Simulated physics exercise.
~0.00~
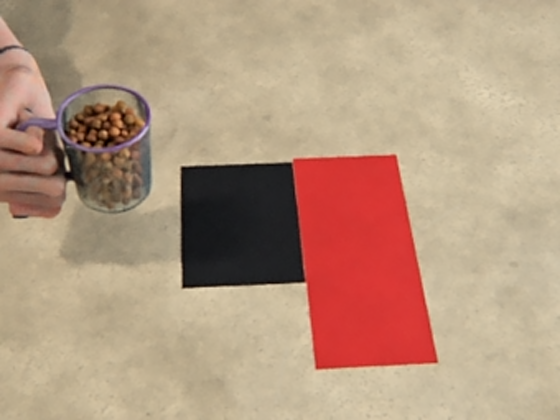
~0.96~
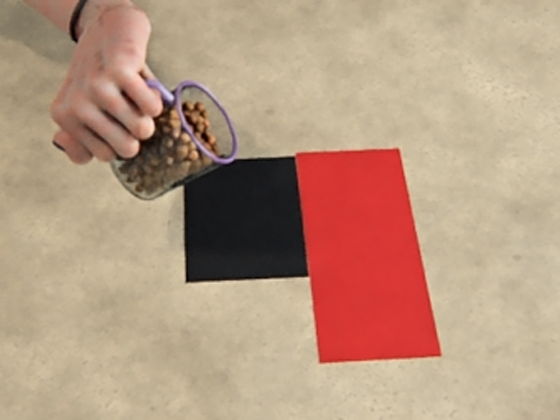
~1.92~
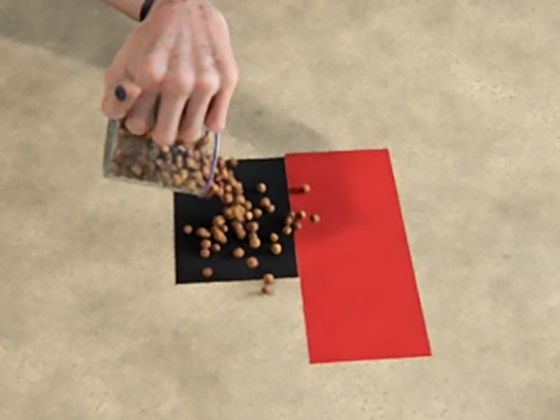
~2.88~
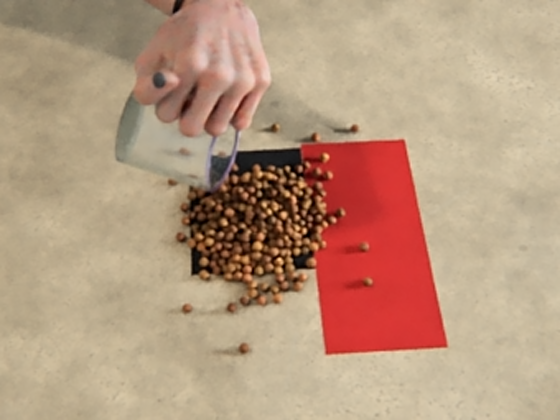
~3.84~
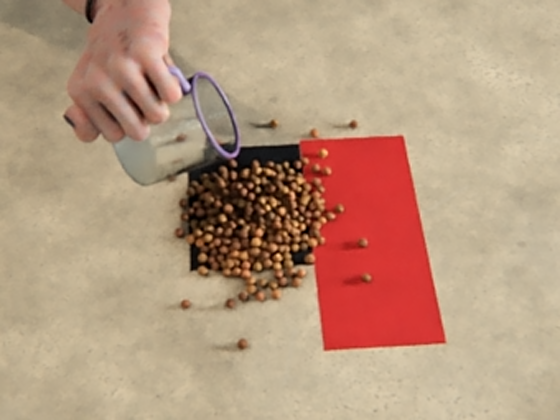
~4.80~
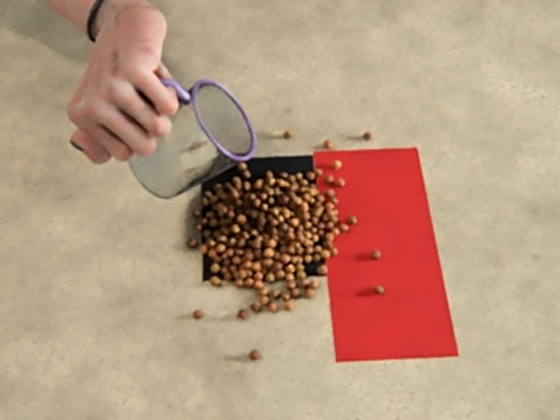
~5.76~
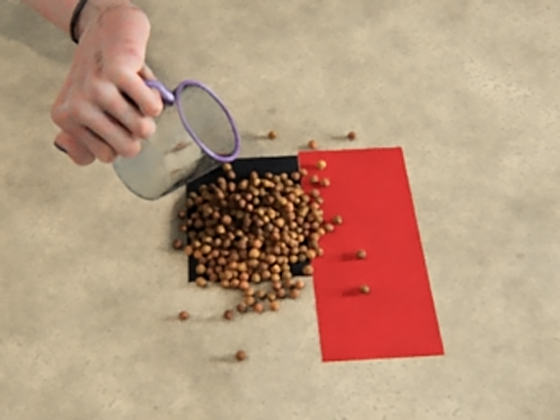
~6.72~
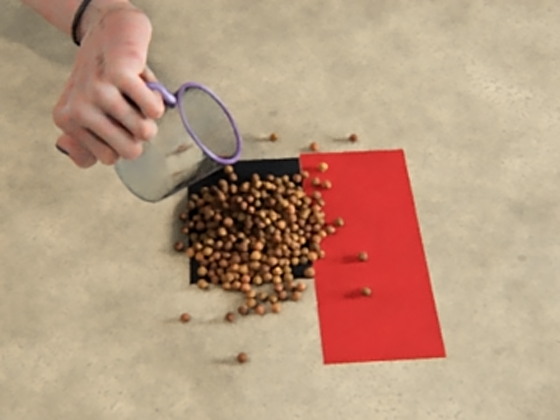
A hand tips a clear, purple-rimmed cup full of small brown balls over a black mat lying against the left side of a longer red mat. The mats rest on a mottled beige tabletop, seen from above by a slightly swaying camera. The hand first holds the cup upright at the left, then brings it rightward and tilts it until the balls tumble out. They pile up on the black mat, while a few scatter onto the red mat and bare table. The hand turns the emptied cup partly back and holds it, still leaning, beside the heap.
